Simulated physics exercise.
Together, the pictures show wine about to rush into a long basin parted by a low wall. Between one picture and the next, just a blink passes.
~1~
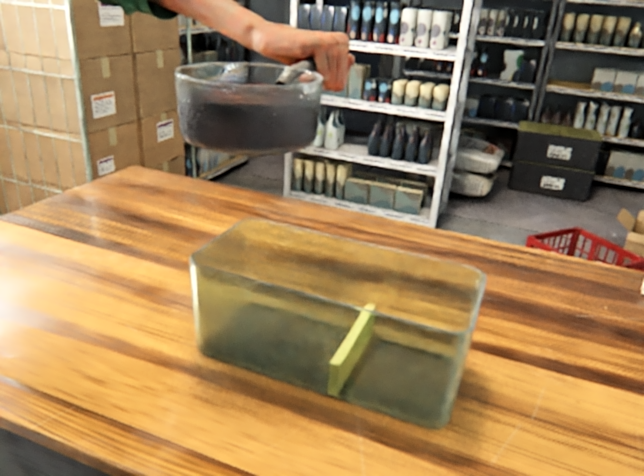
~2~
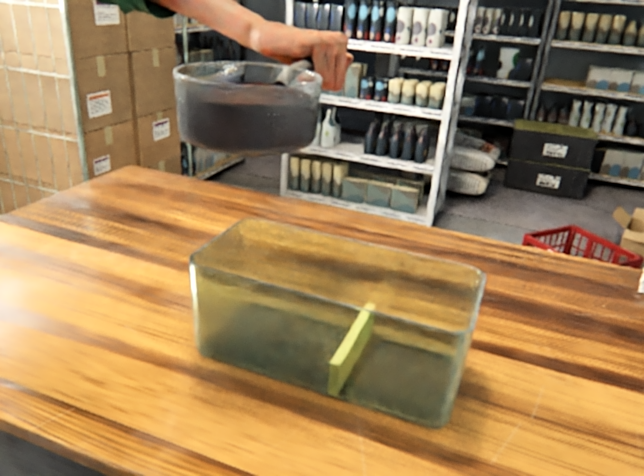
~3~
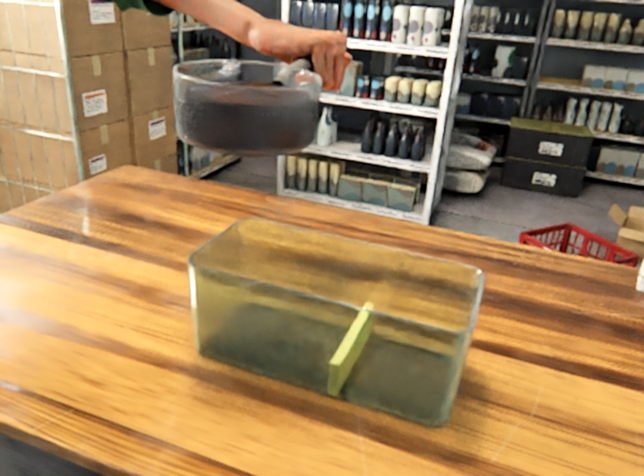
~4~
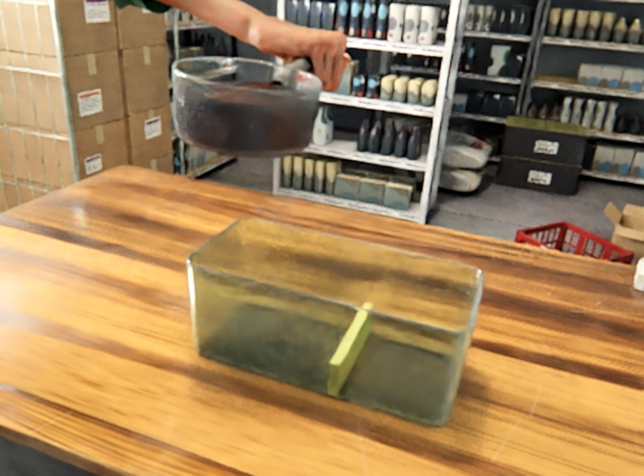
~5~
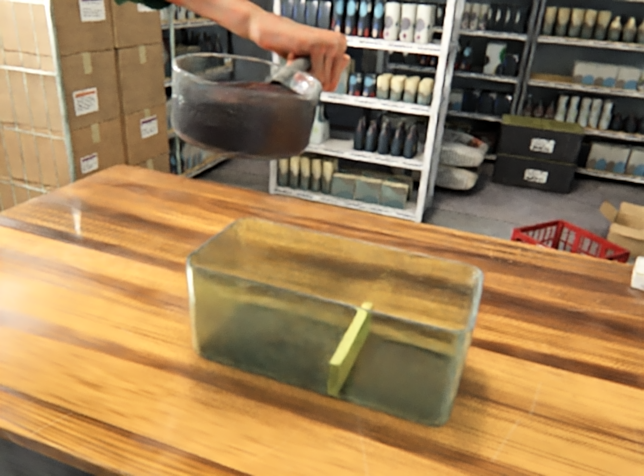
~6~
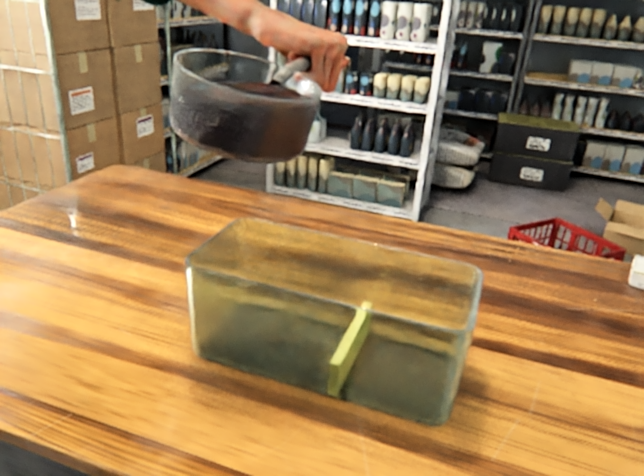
A hand gradually tilting a clear pot of dark liquid rightward above a long glass basin with a low green divider.
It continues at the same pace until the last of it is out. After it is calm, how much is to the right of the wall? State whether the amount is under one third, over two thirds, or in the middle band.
No lower than a third, no higher than two thirds.
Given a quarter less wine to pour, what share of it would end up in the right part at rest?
Estimated share: Close to 30 per cent.
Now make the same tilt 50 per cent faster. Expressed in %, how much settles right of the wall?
Around 40 percent ends up there.
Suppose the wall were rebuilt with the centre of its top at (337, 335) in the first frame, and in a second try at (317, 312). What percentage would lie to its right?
Note: Roughly 65 % in case one, 90 % in case two.
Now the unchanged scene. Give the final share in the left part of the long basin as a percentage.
Something like 50 per cent, roughly.
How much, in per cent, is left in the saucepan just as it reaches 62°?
Some 60 per cent has not yet come out.
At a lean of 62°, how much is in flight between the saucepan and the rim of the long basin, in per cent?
It works out to about 35 percent.
A moment on, the saucepan is tipped part way and 60 per cent is still to pour, 4 is left of the wall and 3 right of it.
Next, the saucepan is tipped on its side and 14 per cent is still to pour, 22 is left of the wall and 50 right of it.
Then the saucepan is tipped on its side and 2 per cent is still to pour, 44 is left of the wall and 50 right of it.
Later the saucepan is tipped on its side and 0 per cent is still to pour, 48 is left of the wall and 51 right of it.
Finally, 49 per cent lies left of the wall, 51 right of it and 1 outside.
